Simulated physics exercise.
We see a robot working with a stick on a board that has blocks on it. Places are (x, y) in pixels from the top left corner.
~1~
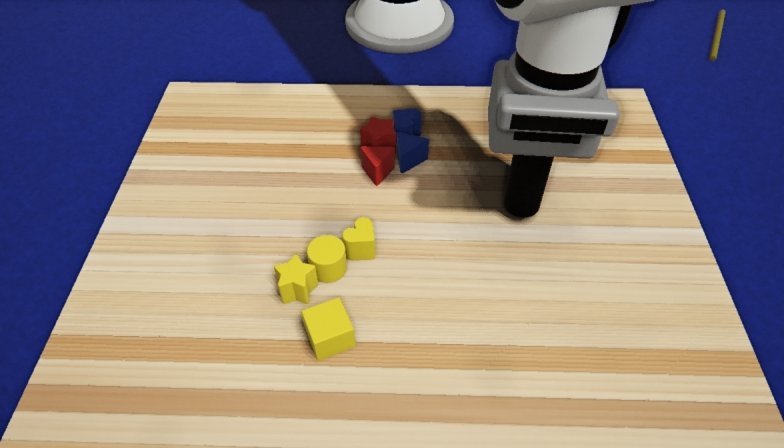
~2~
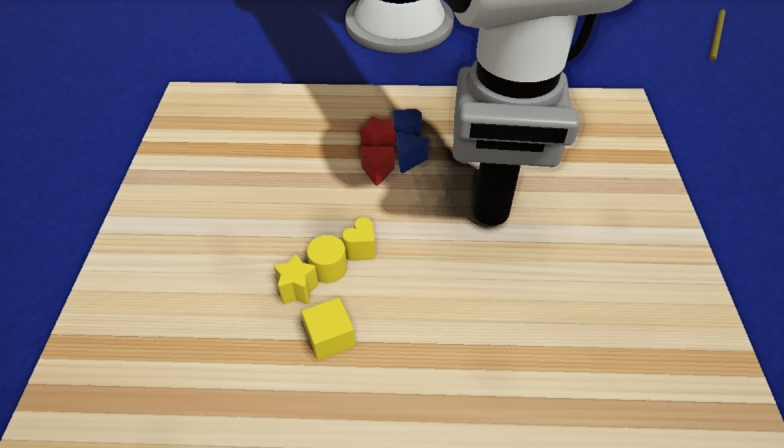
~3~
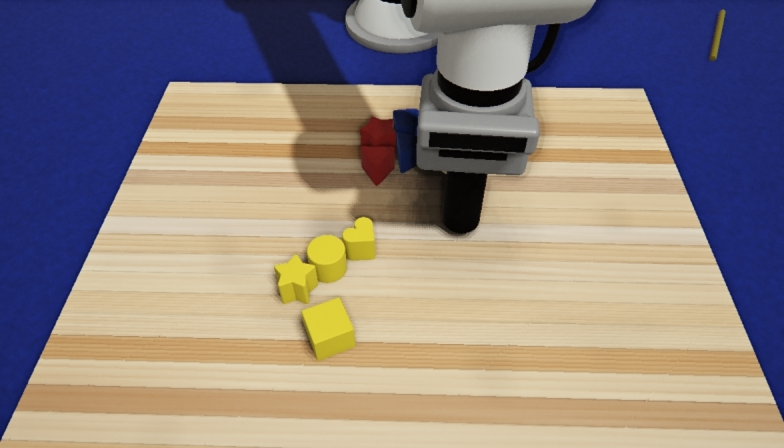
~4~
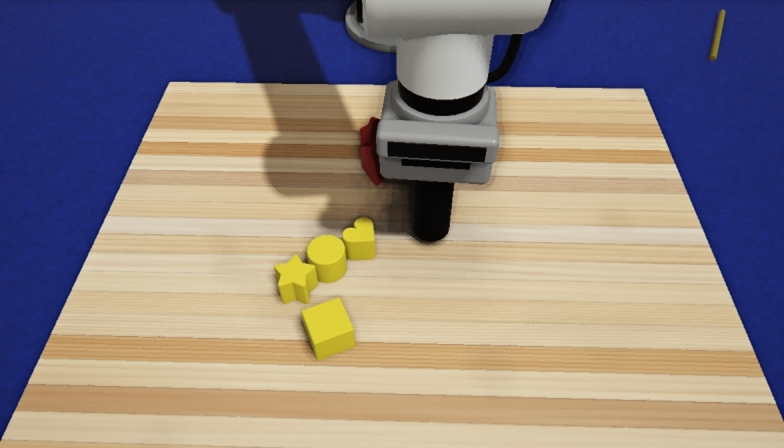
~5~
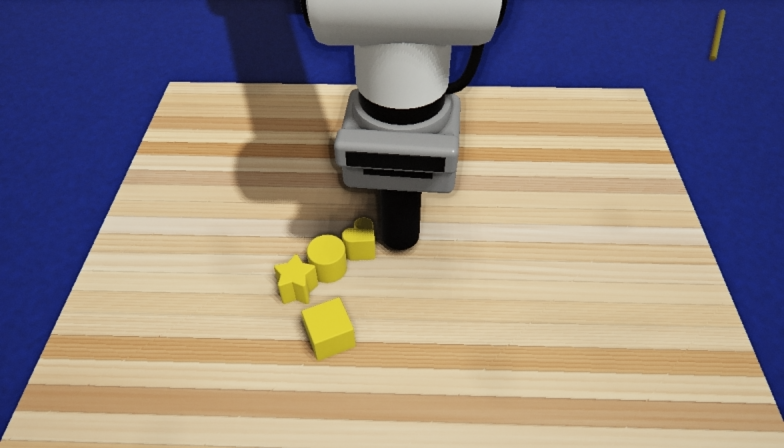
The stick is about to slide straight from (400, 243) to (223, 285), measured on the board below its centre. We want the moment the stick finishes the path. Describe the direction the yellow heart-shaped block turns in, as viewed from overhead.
Its rotation is clockwise.
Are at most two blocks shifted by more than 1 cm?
Answer: No.
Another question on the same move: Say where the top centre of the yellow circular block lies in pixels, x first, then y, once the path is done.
My estimate: (206, 301).
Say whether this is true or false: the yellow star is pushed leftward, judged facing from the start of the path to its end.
True.
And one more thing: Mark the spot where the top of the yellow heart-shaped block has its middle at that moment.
The centre of its top will be at (297, 222).
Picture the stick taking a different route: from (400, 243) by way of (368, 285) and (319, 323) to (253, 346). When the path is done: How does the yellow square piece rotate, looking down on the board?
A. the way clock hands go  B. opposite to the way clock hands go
(B)
The first path, step by step. One third of the way, stick (342, 251); yellow star (285, 278); yellow circular block (304, 253); yellow heart-shaped block (313, 225), turned 30° clockwise.
Two thirds of the way, stick (283, 265); yellow star (257, 304), turned 60° anticlockwise; yellow circular block (248, 276); yellow heart-shaped block (297, 222), turned 75° clockwise.
At the end, stick (220, 278); yellow star (253, 307), turned 85° anticlockwise; yellow circular block (206, 301); yellow square piece still; yellow heart-shaped block (297, 222), turned 75° clockwise.
